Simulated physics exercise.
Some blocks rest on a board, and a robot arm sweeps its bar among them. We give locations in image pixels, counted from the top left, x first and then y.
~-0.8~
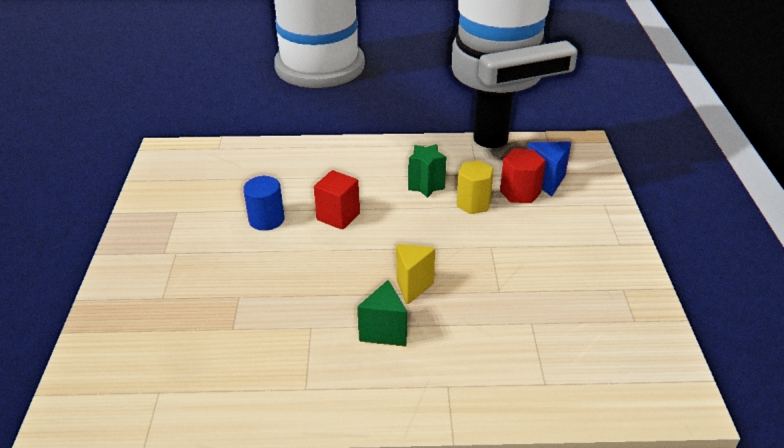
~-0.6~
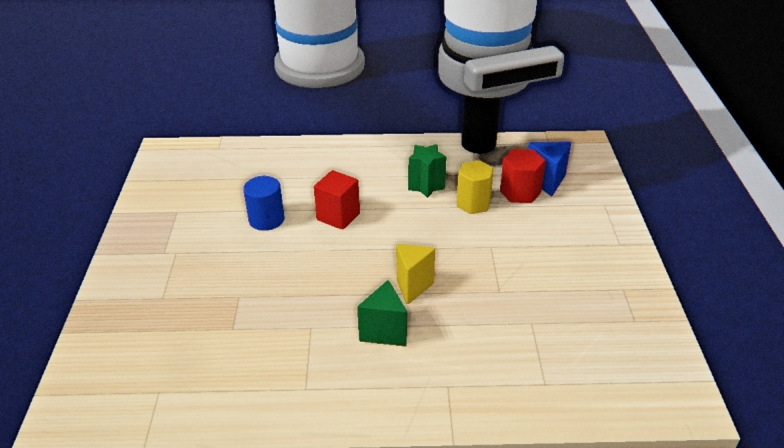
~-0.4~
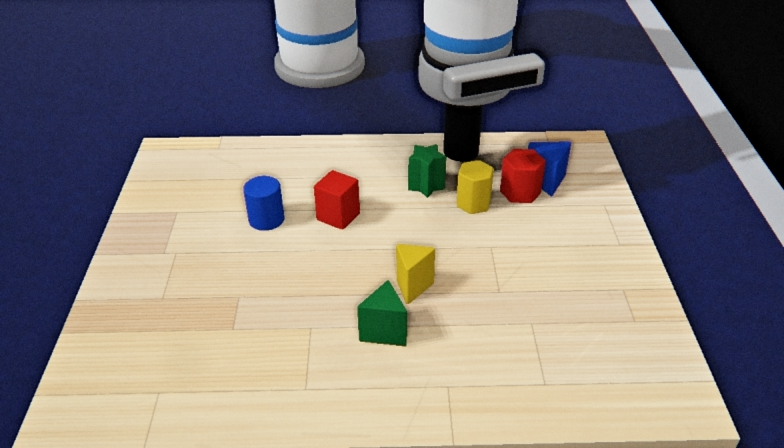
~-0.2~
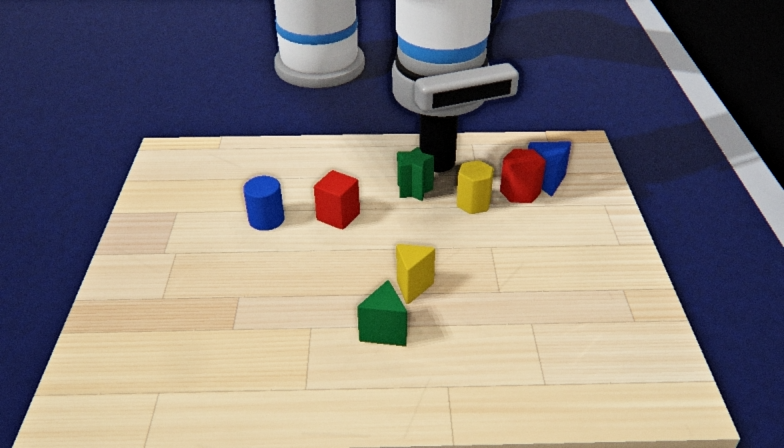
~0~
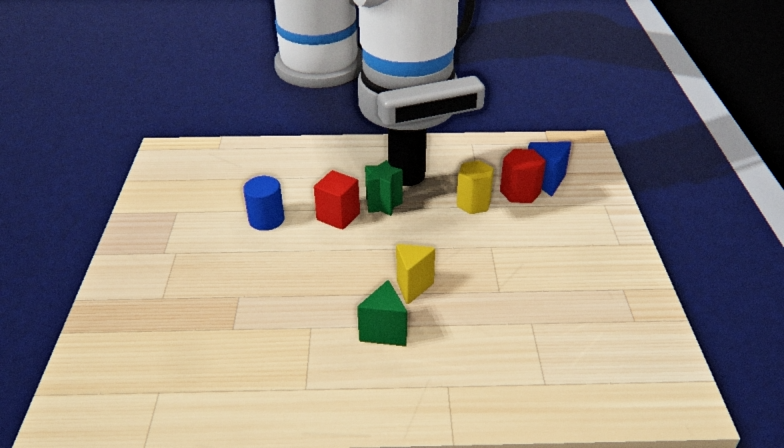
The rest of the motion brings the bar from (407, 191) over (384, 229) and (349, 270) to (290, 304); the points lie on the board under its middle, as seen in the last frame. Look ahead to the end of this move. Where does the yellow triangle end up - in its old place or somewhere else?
My prediction: It remains in place.
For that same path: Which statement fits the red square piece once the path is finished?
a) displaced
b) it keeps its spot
Answer: A.
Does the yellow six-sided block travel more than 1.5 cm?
No
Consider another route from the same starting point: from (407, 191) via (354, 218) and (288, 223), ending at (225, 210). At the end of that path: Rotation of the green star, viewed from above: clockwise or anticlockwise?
Against the clock.
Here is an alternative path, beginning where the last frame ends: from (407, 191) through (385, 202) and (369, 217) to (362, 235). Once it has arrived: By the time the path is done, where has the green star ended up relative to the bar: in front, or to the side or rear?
It keeps leading.
On the path given first. One third of the way, bar (383, 214); red square piece (317, 188), turned 40° clockwise; green star (348, 199), turned 35° clockwise.
Two thirds of the way, bar (348, 254); red square piece (315, 189), turned 50° clockwise; green star (333, 209), turned 85° clockwise.
At the end, bar (288, 287); red square piece (315, 189), turned 50° clockwise; green star (333, 209), turned 85° clockwise; yellow triangle not moved; yellow six-sided block not moved.
